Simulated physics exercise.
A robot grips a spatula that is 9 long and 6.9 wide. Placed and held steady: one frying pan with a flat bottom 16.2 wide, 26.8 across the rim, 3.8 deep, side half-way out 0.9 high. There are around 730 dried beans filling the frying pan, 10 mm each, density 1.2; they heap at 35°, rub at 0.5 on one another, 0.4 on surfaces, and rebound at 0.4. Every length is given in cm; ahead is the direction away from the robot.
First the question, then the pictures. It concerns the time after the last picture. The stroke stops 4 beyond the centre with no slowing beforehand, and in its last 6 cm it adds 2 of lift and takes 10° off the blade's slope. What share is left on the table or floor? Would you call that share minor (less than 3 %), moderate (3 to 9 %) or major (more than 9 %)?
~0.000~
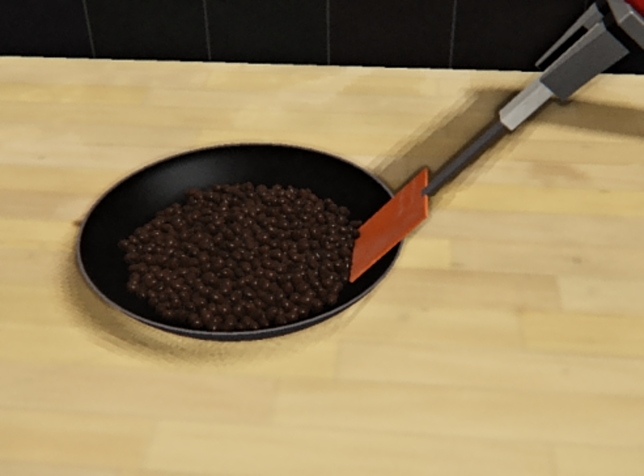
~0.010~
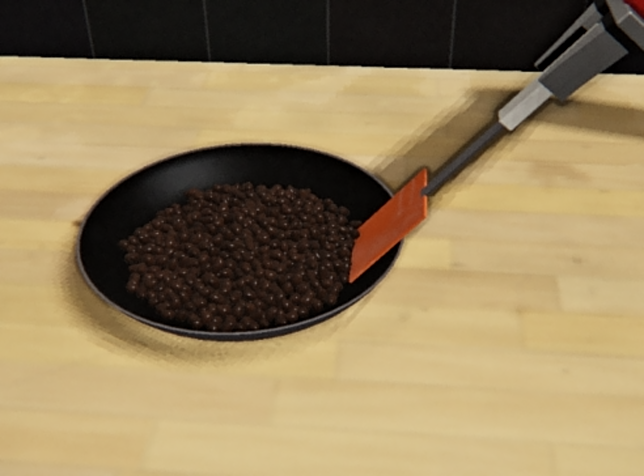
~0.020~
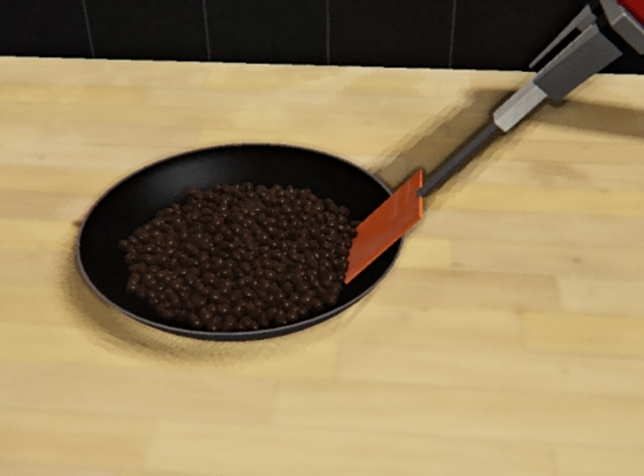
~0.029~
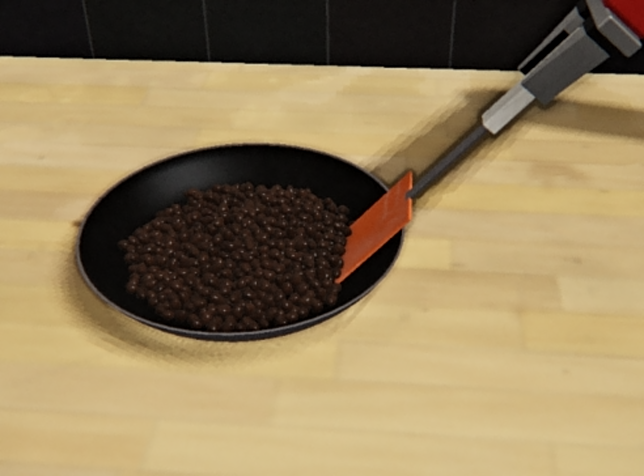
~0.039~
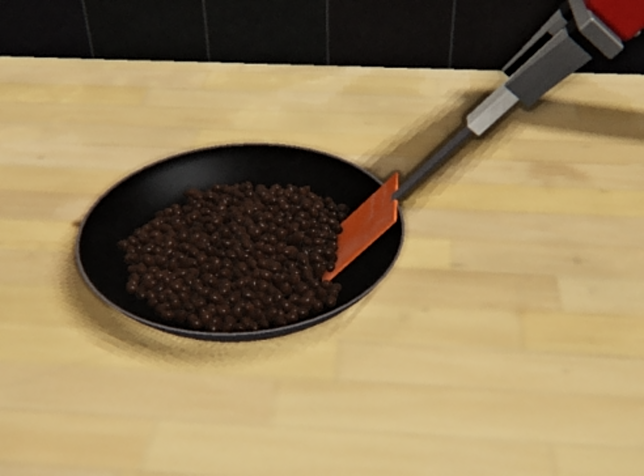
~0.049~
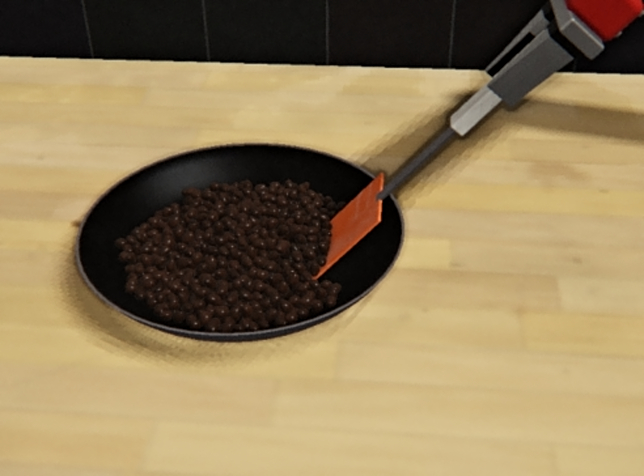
I would call it moderate.
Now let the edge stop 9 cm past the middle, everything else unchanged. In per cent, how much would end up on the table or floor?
Close to 30 per cent would end on the table or floor.
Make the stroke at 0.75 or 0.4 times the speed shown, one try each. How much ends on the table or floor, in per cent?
First try around 0 %, second try around 0 %.
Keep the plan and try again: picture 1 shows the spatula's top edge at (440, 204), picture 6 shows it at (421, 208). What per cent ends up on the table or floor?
Around 0 per cent finishes there.
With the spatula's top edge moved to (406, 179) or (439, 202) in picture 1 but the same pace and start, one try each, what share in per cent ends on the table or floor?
First try around 5 percent, second around 5 percent.
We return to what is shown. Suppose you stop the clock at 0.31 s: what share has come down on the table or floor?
It works out to about 2 in a hundred.
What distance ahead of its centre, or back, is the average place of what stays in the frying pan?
The balance point lies close to 4.5 cm ahead.
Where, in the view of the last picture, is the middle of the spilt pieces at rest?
Pixel estimate: About (13, 234).
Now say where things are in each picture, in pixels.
The first frame shows the spatula top edge at (427, 191), sloping 50°; upper third of the load around (246, 241), from x 125 to 355, top at y 190; 727 in the frying pan.
The second frame shows the spatula top edge at (426, 192), sloping 50°; upper third of the load around (246, 241), from x 125 to 355, top at y 190.
The third frame shows the spatula top edge at (421, 193), sloping 50°; upper third of the load around (246, 241), from x 125 to 355, top at y 190.
The fourth frame shows the spatula top edge at (411, 195), sloping 50°; upper third of the load around (249, 241), from x 125 to 355, top at y 190.
The fifth frame shows the spatula top edge at (396, 196), sloping 50°; upper third of the load around (253, 239), from x 125 to 355, top at y 190.
The sixth frame shows the spatula top edge at (381, 196), sloping 50°; upper third of the load around (248, 237), from x 120 to 355, top at y 185; 727 in the frying pan.
After 0.07 s, sloping 50°, highest piece 7 above the table; 727 in the frying pan.
After 0.10 s, sloping 47°, highest piece 9 above the table; 727 in the frying pan.
After 0.31 s, sloping 40°, highest piece 5 above the table; 698 in the frying pan, 21 on the table or floor, 8 on the blade or in flight.
After 1.36 s, sloping 40°, highest piece 5 above the table; 694 in the frying pan, 33 on the table or floor.
In the end, 694 in the frying pan, 33 on the table or floor. That is 5 % on the table or floor.
